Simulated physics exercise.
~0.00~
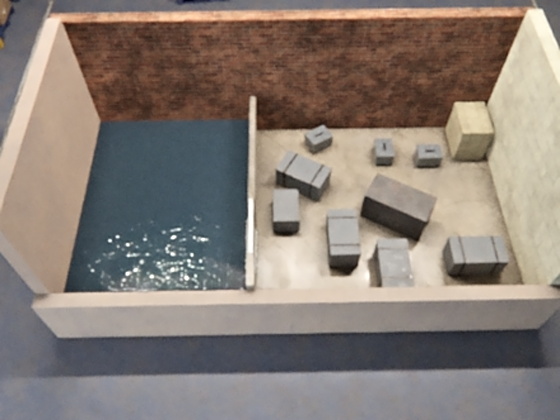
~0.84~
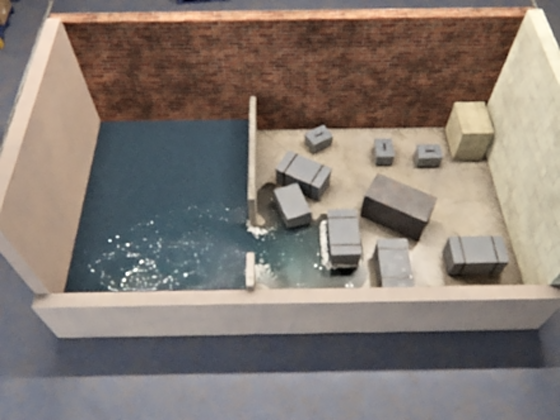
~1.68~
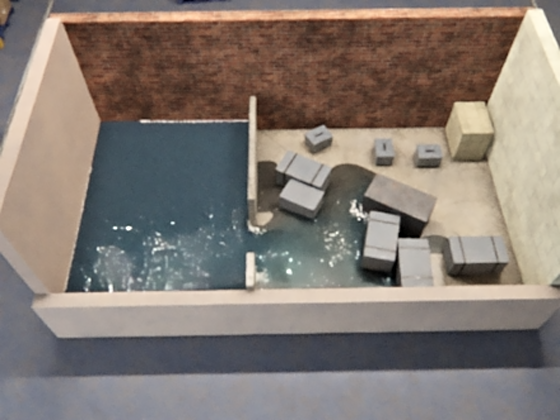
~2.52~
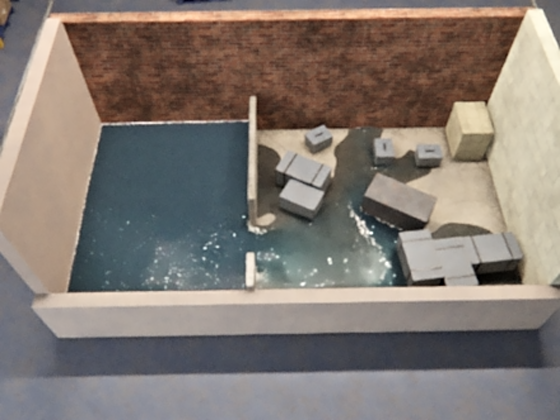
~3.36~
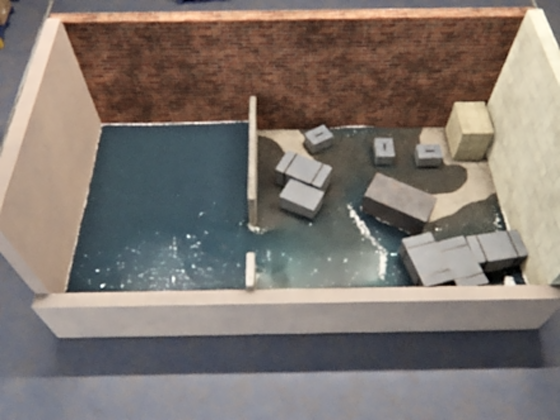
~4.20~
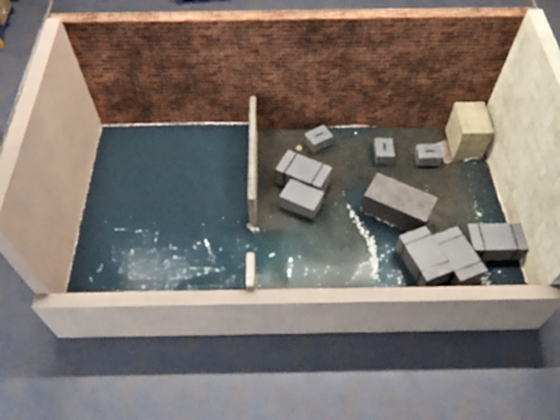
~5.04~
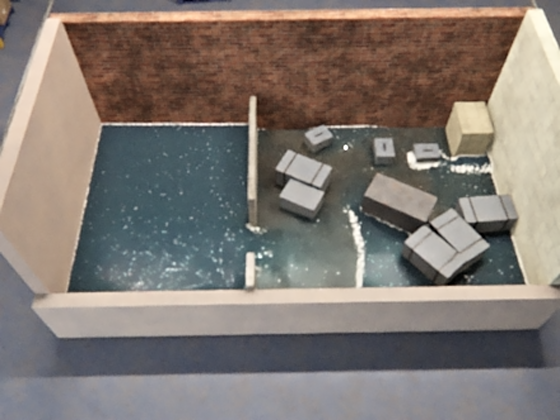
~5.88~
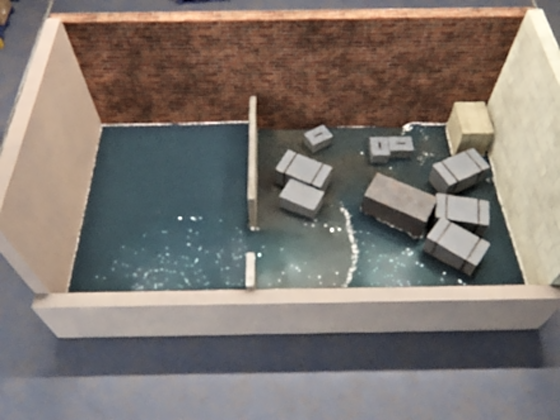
Two adjoining rooms are seen from above, the left one holding dark water and the right one a dry floor scattered with grey trunks and crates. Water bursts through a gap near the front of the dividing wall and nudges the closest box. It spreads across the floor, pushing several boxes rightward until they bunch in the front right corner. The water then reaches the back wall and covers the whole floor. The bunched boxes drift apart, some moving up along the right side, and a small back crate slides left beside another, all still upright.
